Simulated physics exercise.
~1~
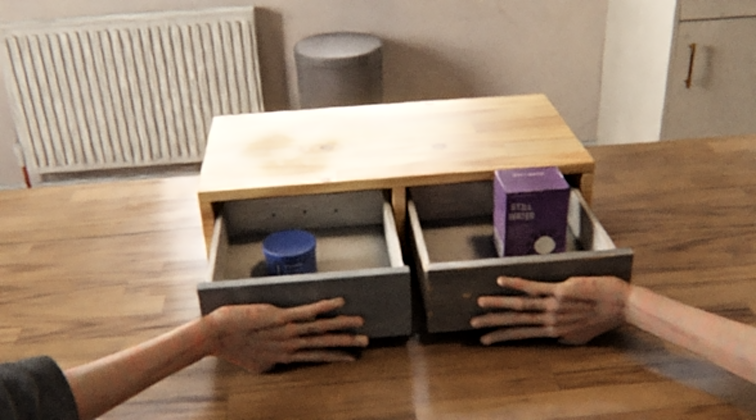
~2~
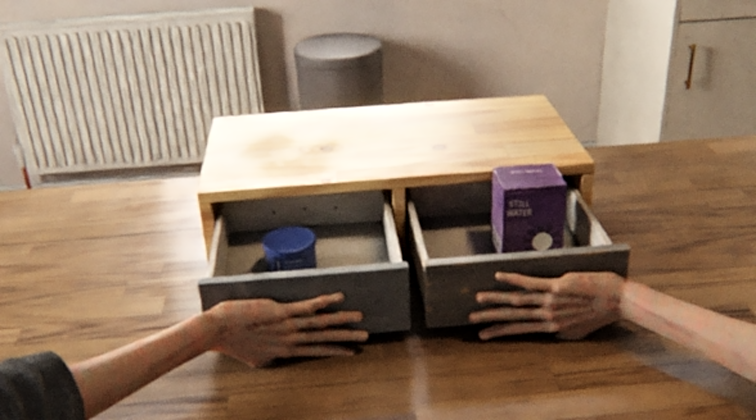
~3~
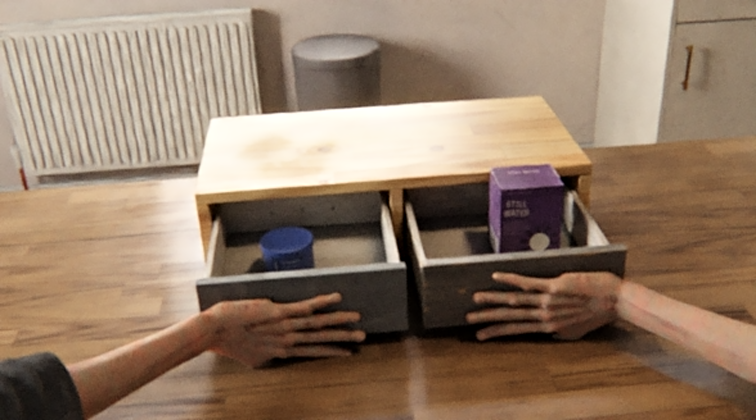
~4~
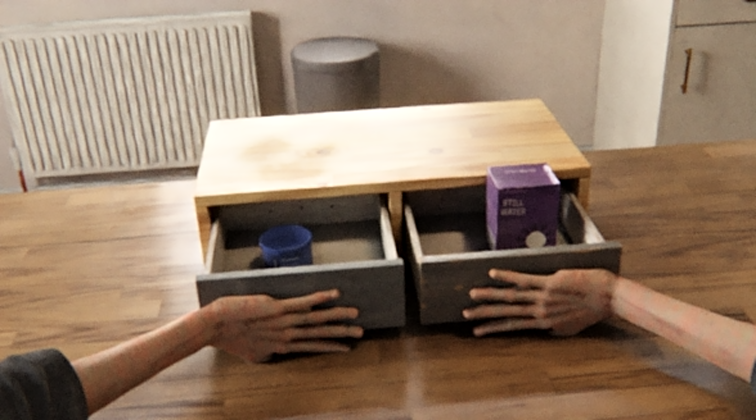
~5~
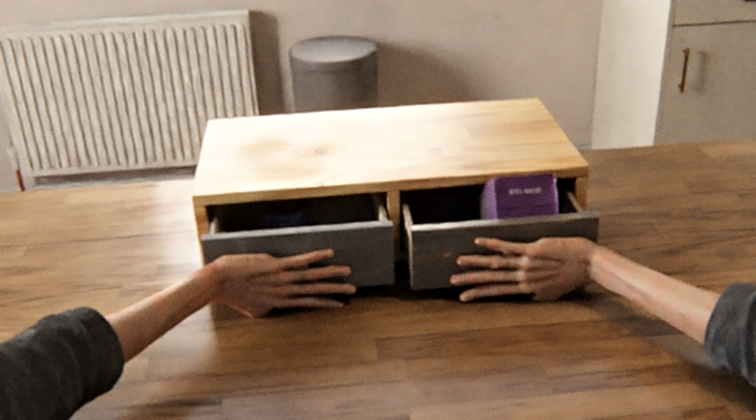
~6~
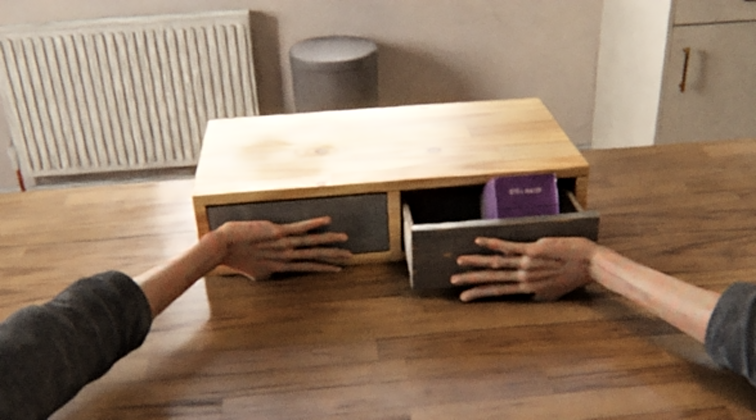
The footage shows two hands pushing in the open drawers of a small wooden chest, the left holding a blue tin and the right a purple carton. The left drawer closes fully, while the right stops partway, still ajar with the carton leaning inside.
